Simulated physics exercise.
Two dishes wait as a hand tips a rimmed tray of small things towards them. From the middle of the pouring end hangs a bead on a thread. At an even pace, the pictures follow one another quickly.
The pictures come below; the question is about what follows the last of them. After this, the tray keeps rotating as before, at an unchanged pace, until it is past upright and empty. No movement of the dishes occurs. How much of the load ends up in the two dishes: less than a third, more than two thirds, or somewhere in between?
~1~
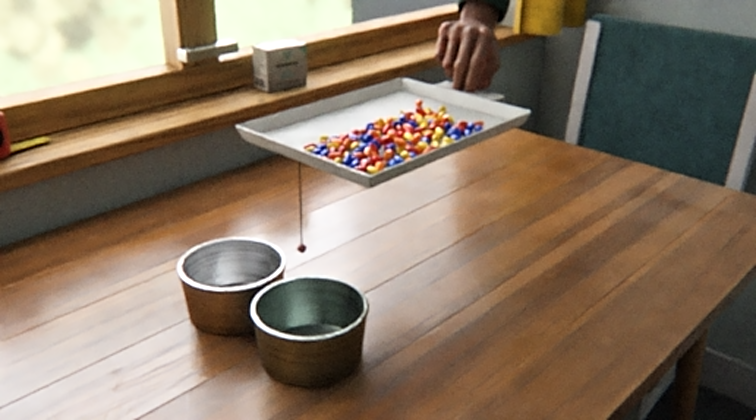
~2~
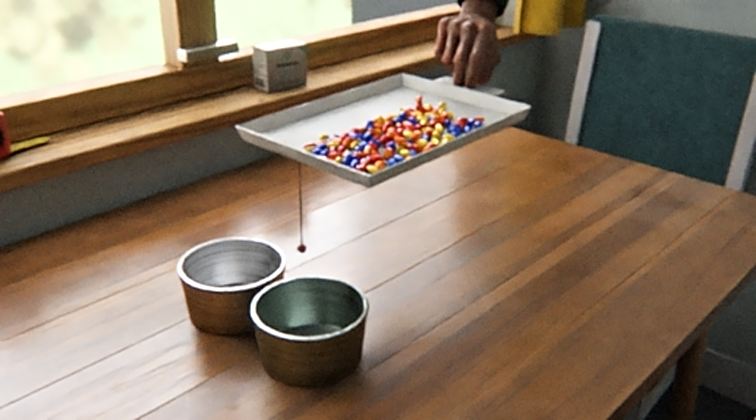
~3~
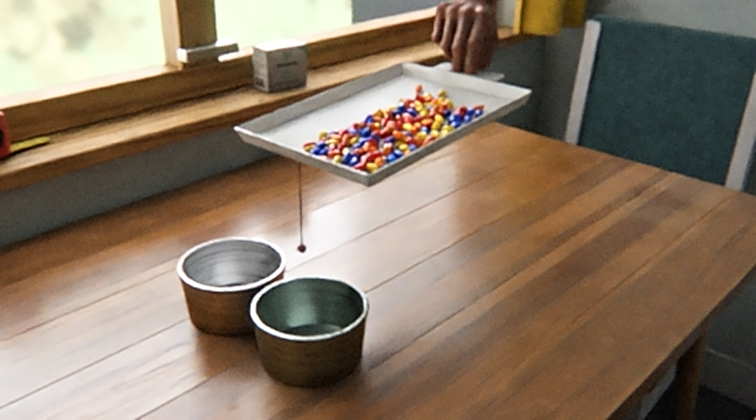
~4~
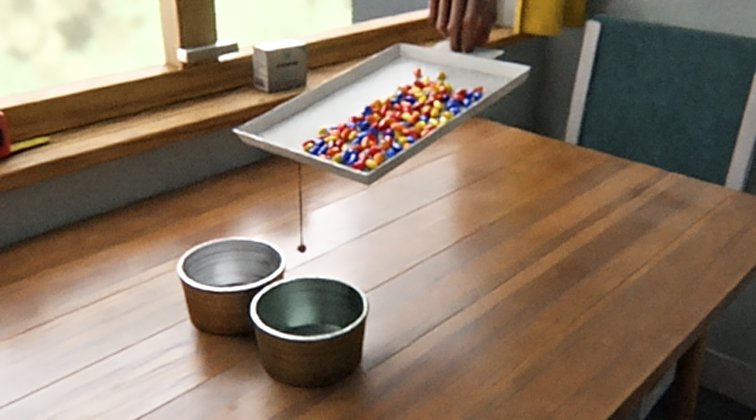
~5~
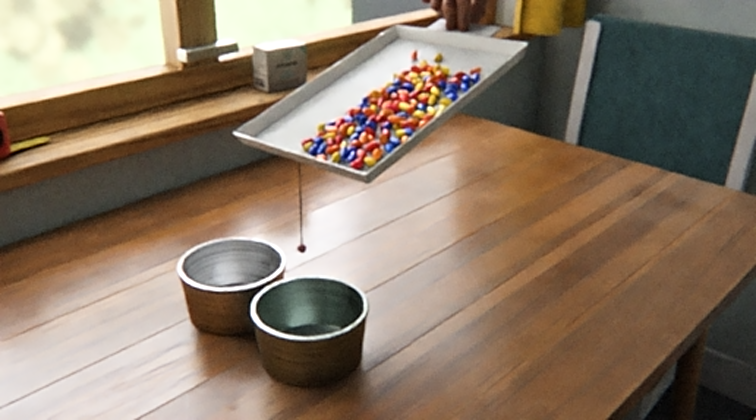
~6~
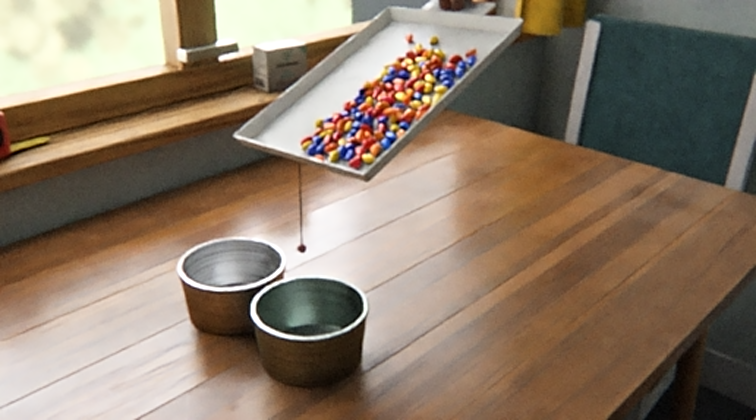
More than two thirds ends up in them.
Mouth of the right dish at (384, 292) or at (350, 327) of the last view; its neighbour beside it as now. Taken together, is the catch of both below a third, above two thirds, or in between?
The earlier try, under a third; the later try, one to two thirds.
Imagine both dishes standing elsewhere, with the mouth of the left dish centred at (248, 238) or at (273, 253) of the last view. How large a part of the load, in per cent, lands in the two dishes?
It works out to 60 percent and then 50 percent.
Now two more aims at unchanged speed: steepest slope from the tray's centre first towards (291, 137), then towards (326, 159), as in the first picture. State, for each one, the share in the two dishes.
I'd expect around 40 in a hundred first and around 90 in a hundred second.
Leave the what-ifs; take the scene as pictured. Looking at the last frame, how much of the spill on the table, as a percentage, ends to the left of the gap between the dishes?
80 per cent or thereabouts.
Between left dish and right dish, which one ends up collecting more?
More ends in the dish on the left.
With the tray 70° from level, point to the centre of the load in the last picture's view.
Look about (291, 147) in the last picture.
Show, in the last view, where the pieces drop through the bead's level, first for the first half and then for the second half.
Around (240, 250), followed by around (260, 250).
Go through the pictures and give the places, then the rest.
Corners of the pouring end (243, 126) and (370, 173), level; middle of the load (396, 137), jelly beans; left dish (191, 301); right dish (268, 350); bead on its thread (302, 248), in the first picture.
Corners of the pouring end (243, 126) and (369, 173), level; middle of the load (396, 135), in the second picture.
Corners of the pouring end (242, 127) and (368, 172), tipped barely, lowest at the left corner; middle of the load (395, 128), in the third picture.
Corners of the pouring end (241, 129) and (367, 171), tipped a little, lowest at the left corner; middle of the load (394, 119), in the fourth picture.
Corners of the pouring end (240, 131) and (365, 170), tipped clearly, lowest at the left corner; middle of the load (391, 109), in the fifth picture.
Corners of the pouring end (240, 133) and (363, 169), tipped clearly, lowest at the left corner; middle of the load (388, 101); left dish (191, 301); right dish (268, 350), in the sixth picture.
Just after the last frame, tray tipped steeply; the larger part on the tray; roughly a quarter in the air.
A moment on, tray tipped past a quarter turn; roughly a quarter in the right dish; roughly half in the left dish; about a tenth outside both; about a tenth in the air.
Further on, tray tipped past a quarter turn; roughly a quarter in the right dish; roughly two thirds in the left dish; about a tenth outside both.
When it is over, tray tipped past a quarter turn; roughly a quarter in the right dish; roughly two thirds in the left dish; about a tenth outside both.
